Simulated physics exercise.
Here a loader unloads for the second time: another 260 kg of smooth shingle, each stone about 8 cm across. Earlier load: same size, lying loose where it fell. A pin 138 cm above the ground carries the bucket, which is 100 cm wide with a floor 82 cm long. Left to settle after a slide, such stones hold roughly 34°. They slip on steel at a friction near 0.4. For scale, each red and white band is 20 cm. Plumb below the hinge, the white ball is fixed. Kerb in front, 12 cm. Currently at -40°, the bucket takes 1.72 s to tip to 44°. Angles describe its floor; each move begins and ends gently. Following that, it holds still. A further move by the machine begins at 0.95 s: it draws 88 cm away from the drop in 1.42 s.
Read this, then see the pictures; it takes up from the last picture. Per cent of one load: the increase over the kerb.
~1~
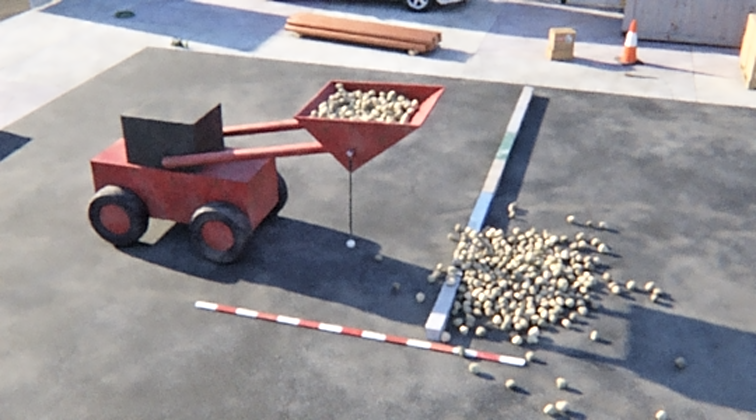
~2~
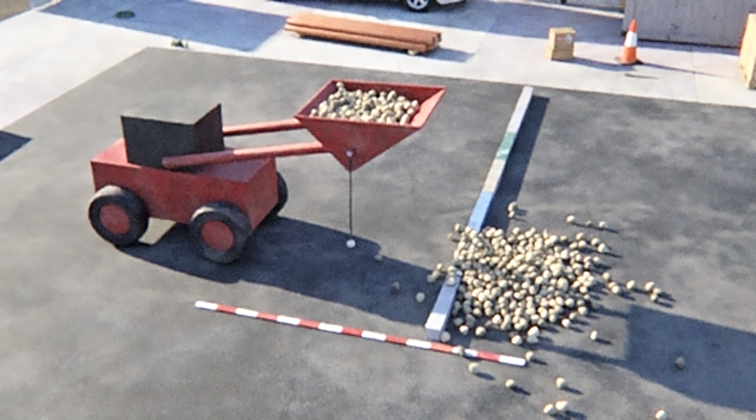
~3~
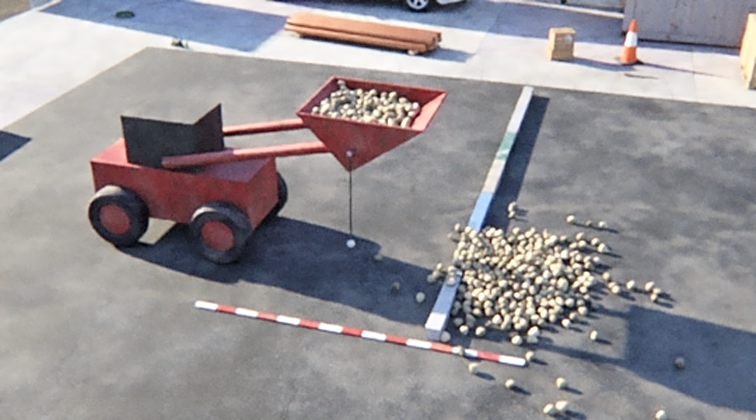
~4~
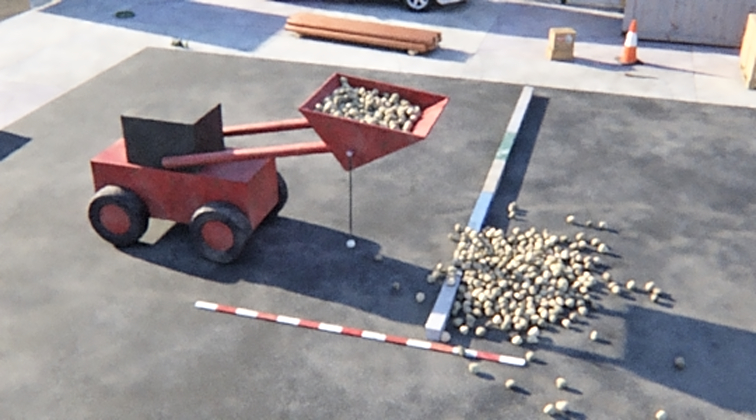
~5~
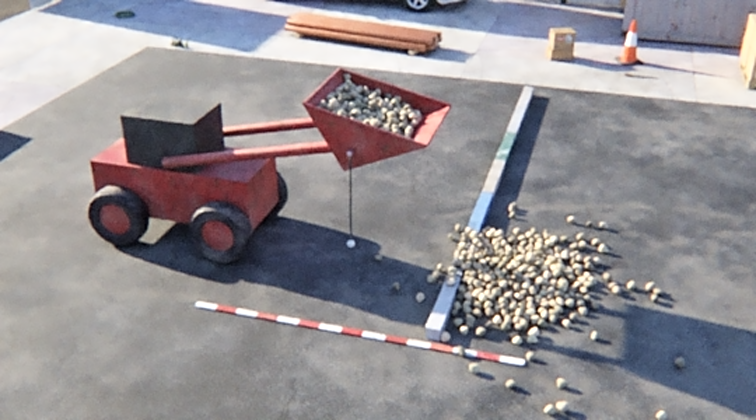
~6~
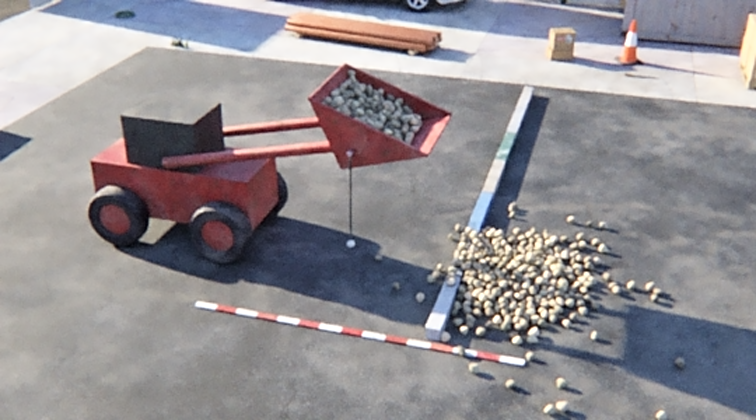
0 percent.
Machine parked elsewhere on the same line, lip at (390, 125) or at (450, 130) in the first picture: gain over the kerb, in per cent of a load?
0 % and 15 %.
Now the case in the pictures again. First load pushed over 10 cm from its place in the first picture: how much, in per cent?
0 %.
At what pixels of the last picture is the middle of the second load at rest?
Around (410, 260).
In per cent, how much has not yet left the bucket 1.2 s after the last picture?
Close to 0 per cent of the load.
Then, 0.7 s after the last picture the floor is at 31°; in per cent of one load, 89 in the bucket, 15 on this side of the kerb, 95 over the kerb; the foremost stones are at (645, 312).
Then, 1.2 s after the last picture the floor is at 44°; in per cent of one load, 2 in the bucket, 103 on this side of the kerb, 95 over the kerb; the foremost stones are at (645, 312).
Then, 2.2 s after the last picture the floor is at 44°; in per cent of one load, 0 in the bucket, 105 on this side of the kerb, 95 over the kerb; the foremost stones are at (645, 312).
Then, 4.8 s after the last picture the floor is at 44°; in per cent of one load, 0 in the bucket, 105 on this side of the kerb, 95 over the kerb; the foremost stones are at (645, 312). Net gain over the kerb, 0.
